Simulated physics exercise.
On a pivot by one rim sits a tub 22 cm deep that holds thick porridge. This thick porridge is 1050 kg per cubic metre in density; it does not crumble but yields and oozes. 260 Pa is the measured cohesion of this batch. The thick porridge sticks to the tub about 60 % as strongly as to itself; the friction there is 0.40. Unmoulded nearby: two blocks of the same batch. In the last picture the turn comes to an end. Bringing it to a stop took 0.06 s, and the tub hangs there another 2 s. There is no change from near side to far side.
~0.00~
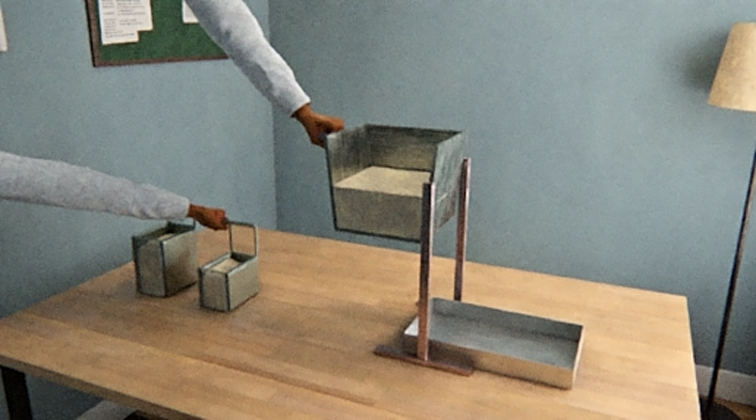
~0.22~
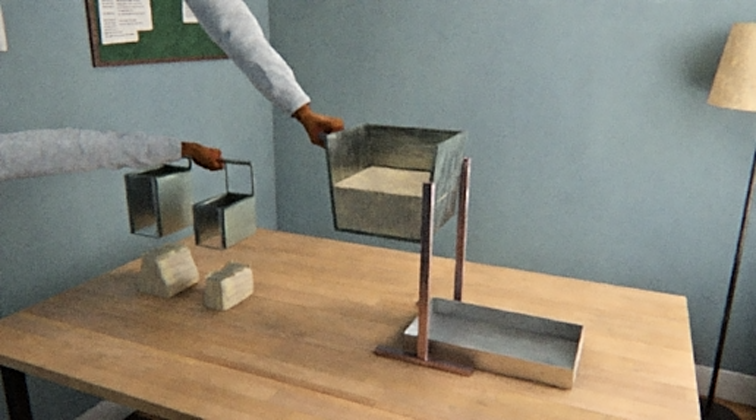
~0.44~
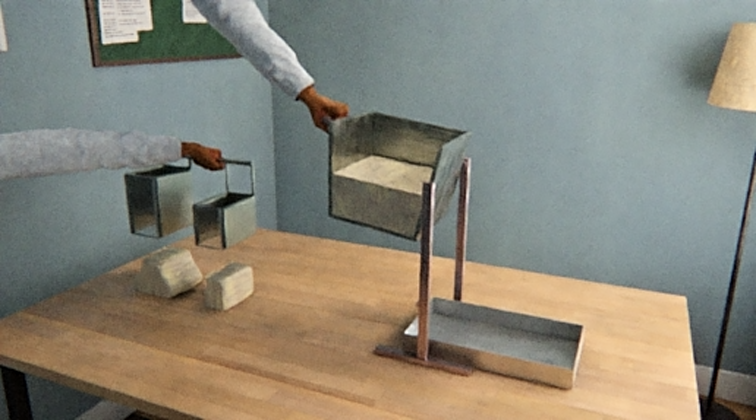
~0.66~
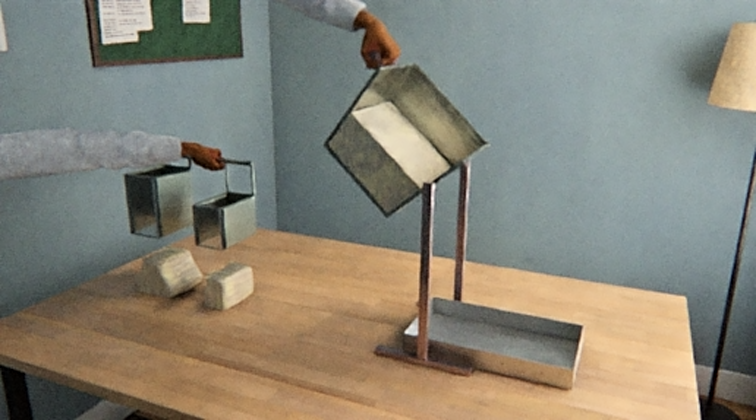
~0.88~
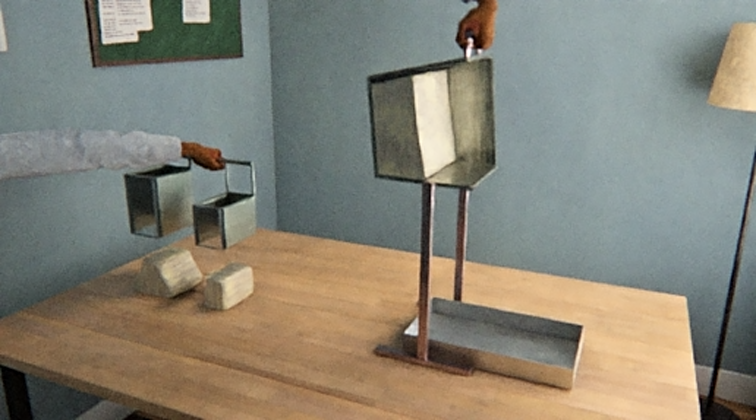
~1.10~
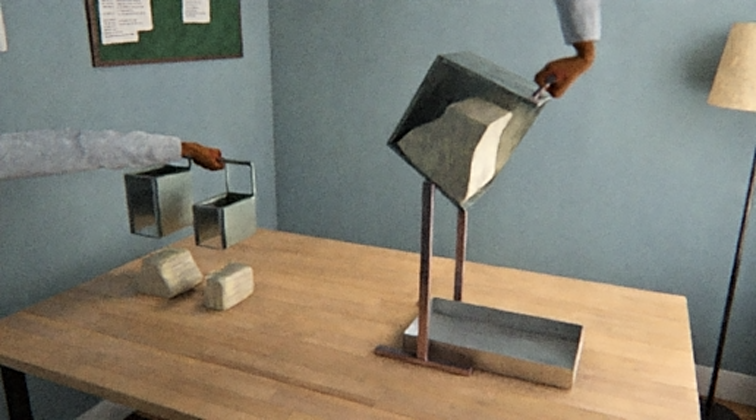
We see one hand lift two open metal containers off two pale blocks on a wooden table, which slump slightly, while another hand swings a metal tub of pale, thick material upward and over to the right above a tray.
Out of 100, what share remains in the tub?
0 out of 100.
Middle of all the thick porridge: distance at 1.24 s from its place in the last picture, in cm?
15 cm.
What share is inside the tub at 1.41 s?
Close to 0 in a hundred.
After 1.24 s, the tub is at 120 degrees and holds 34 %.
After 1.41 s, the tub is at 120 degrees and holds 0 %.
After 1.58 s, the tub is at 120 degrees and holds 0 %.
After 1.75 s, the tub is at 120 degrees and holds 0 %.
After 3.10 s, at the end, the tub is at 120 degrees and holds 0 %.
